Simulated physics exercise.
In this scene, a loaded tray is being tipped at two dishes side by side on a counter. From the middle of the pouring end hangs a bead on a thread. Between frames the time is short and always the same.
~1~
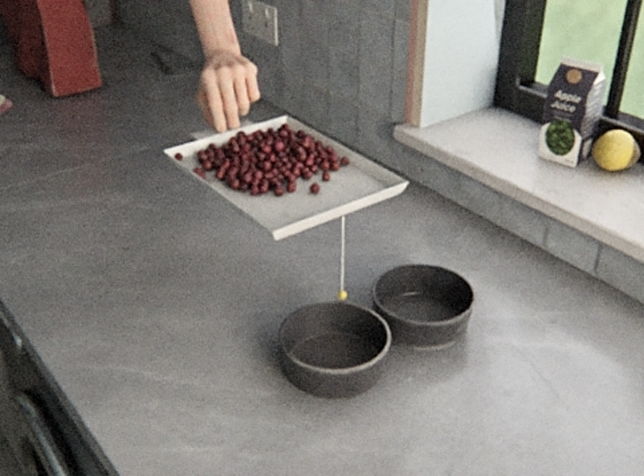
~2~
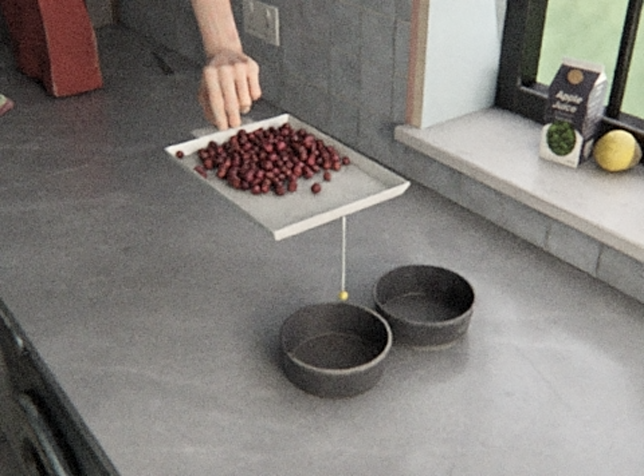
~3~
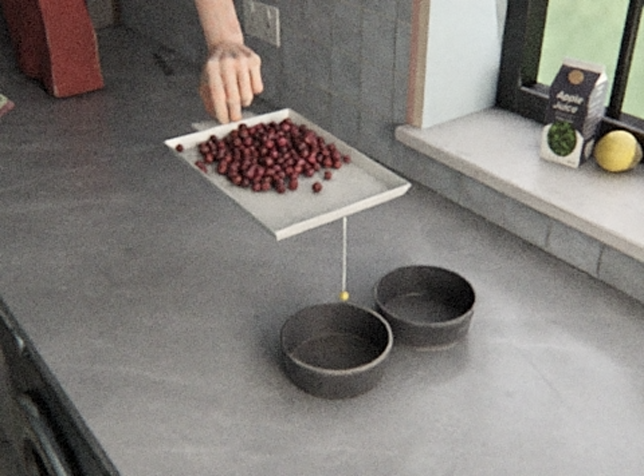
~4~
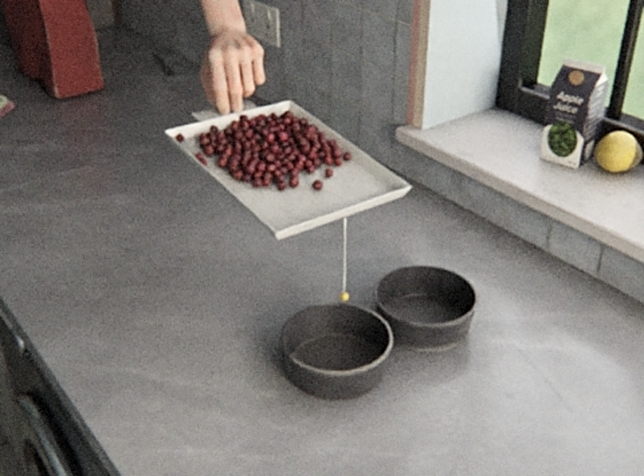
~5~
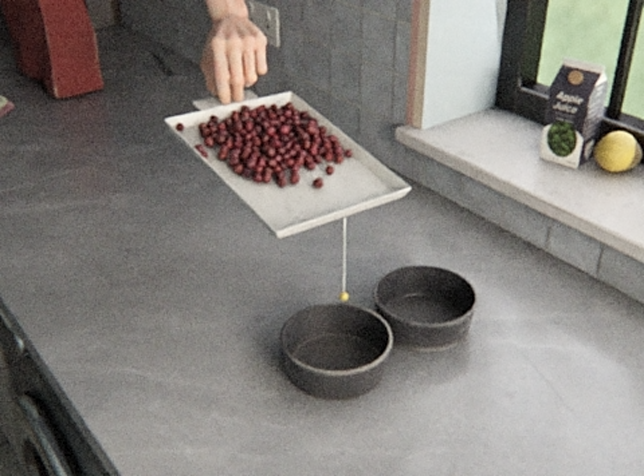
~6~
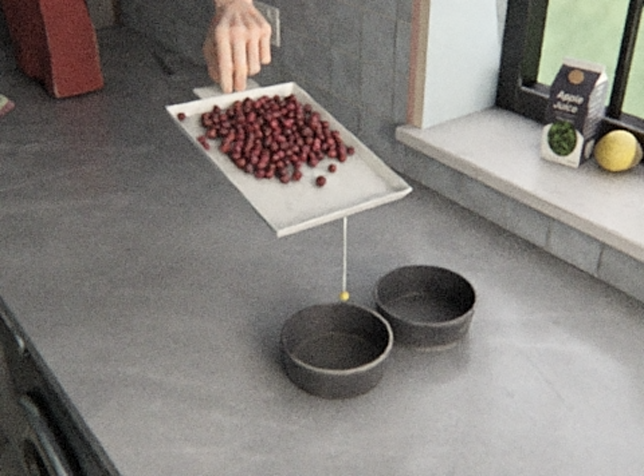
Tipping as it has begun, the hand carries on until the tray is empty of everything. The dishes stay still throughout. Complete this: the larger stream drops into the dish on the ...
... right.
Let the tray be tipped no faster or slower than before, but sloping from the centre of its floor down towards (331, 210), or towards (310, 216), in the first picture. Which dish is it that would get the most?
First: The dish at left. Second: The dish at left.
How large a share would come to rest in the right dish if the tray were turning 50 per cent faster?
About 50 per cent.
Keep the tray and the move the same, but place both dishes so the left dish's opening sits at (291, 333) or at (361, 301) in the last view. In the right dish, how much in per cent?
The first try yields 60% and the second yields 10%.
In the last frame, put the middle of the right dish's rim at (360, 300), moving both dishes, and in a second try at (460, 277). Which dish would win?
At the first place the right-hand dish, at the second left.
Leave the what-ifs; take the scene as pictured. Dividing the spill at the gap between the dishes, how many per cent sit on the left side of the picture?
Roughly 20 percent.
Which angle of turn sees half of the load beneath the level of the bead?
Roughly 75 degrees.
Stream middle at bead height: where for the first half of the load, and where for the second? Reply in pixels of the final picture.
About (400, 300), and after that about (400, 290).
Soon after the last picture, tray tipped steeply; about two thirds on the tray; a small part in the left dish; a small part in the right dish; a stray few outside both; a small part in the air.
A little later, tray tipped right over; about a quarter in the left dish; about two thirds in the right dish; a small part outside both; a small part in the air.
Later still, tray tipped past a quarter turn; about a quarter in the left dish; about two thirds in the right dish; a small part outside both.
At rest, tray tipped past a quarter turn; about a quarter in the left dish; about two thirds in the right dish; a small part outside both.
